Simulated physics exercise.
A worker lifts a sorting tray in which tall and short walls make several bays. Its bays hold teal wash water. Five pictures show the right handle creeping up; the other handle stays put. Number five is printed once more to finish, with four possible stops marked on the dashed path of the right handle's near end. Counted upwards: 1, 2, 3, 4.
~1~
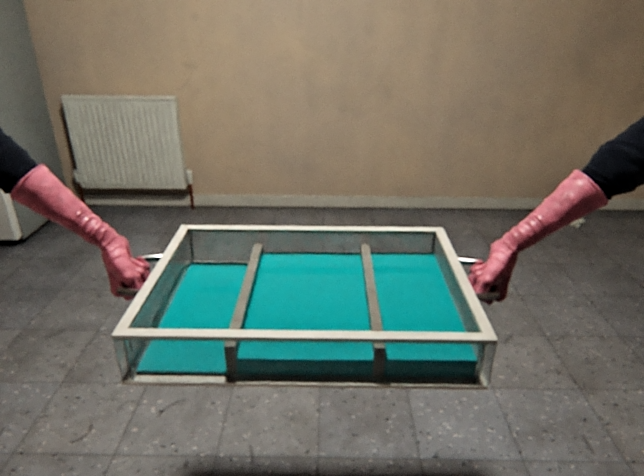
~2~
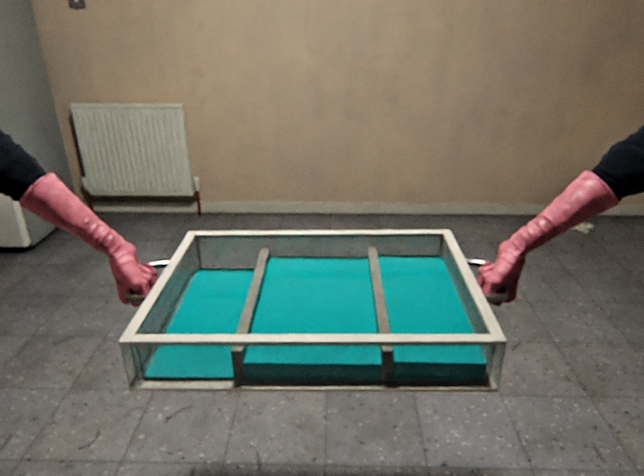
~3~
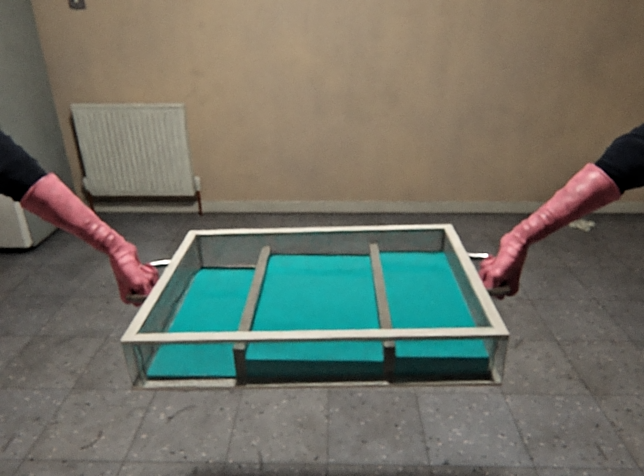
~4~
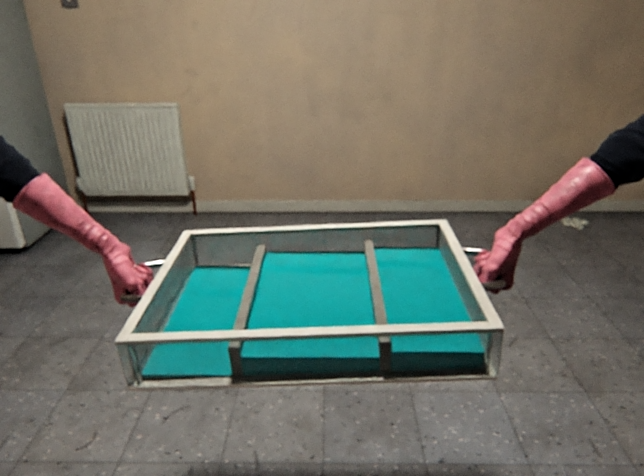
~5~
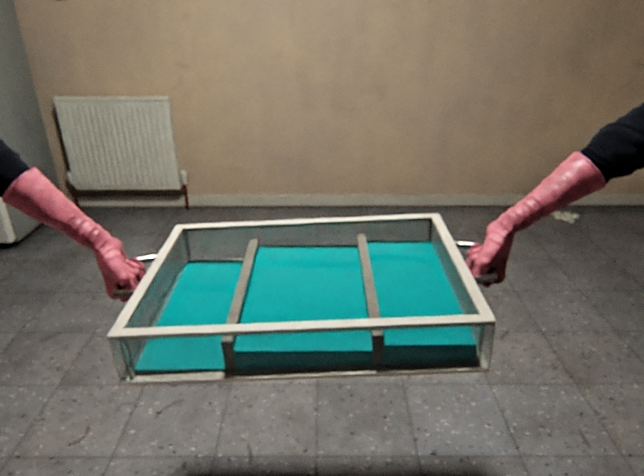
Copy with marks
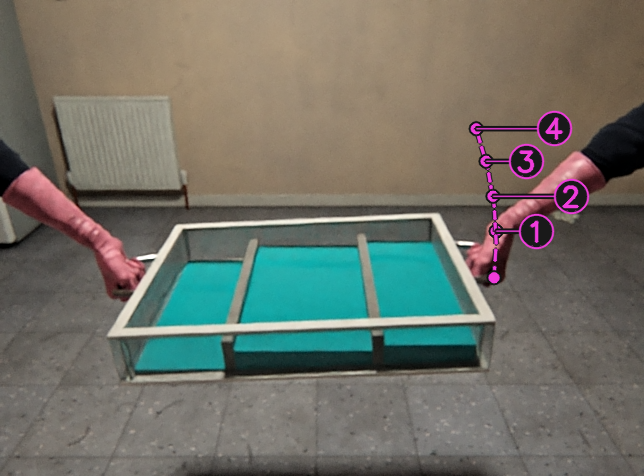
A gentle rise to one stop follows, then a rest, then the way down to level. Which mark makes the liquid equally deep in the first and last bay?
It is 3.
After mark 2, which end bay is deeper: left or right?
The right one.
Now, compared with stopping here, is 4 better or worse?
Mark 4 is better.
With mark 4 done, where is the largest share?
The left bay.
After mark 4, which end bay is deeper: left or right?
The left one.
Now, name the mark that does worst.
Here it is mark 1.
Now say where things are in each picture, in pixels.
In the first frame, the tray is level; deepest in the right bay, at (411, 297), shallowest in the left; right handle at (486, 278).
In the second frame, tipped about 1° down to the left; no wall is crossed; right handle at (495, 279).
In the third frame, tipped about 2° down to the left; no wall is crossed; right handle at (497, 273).
In the fourth frame, tipped about 3° down to the left; no wall is crossed; right handle at (492, 267).
In the fifth frame, tipped about 3° down to the left; deepest in the right bay, at (409, 284), shallowest in the left; right handle at (484, 261).
In magenta, 1 at (496, 231); 2 at (493, 196); 3 at (486, 161); 4 at (476, 128).
For mark 1, the right end bay stands much deeper than the other; nothing spills.
For mark 2, the right end bay stands much deeper than the other; nothing spills.
For mark 3, the two end bays stand about equally deep; nothing spills.
For mark 4, the left end bay stands much deeper than the other; nothing spills.
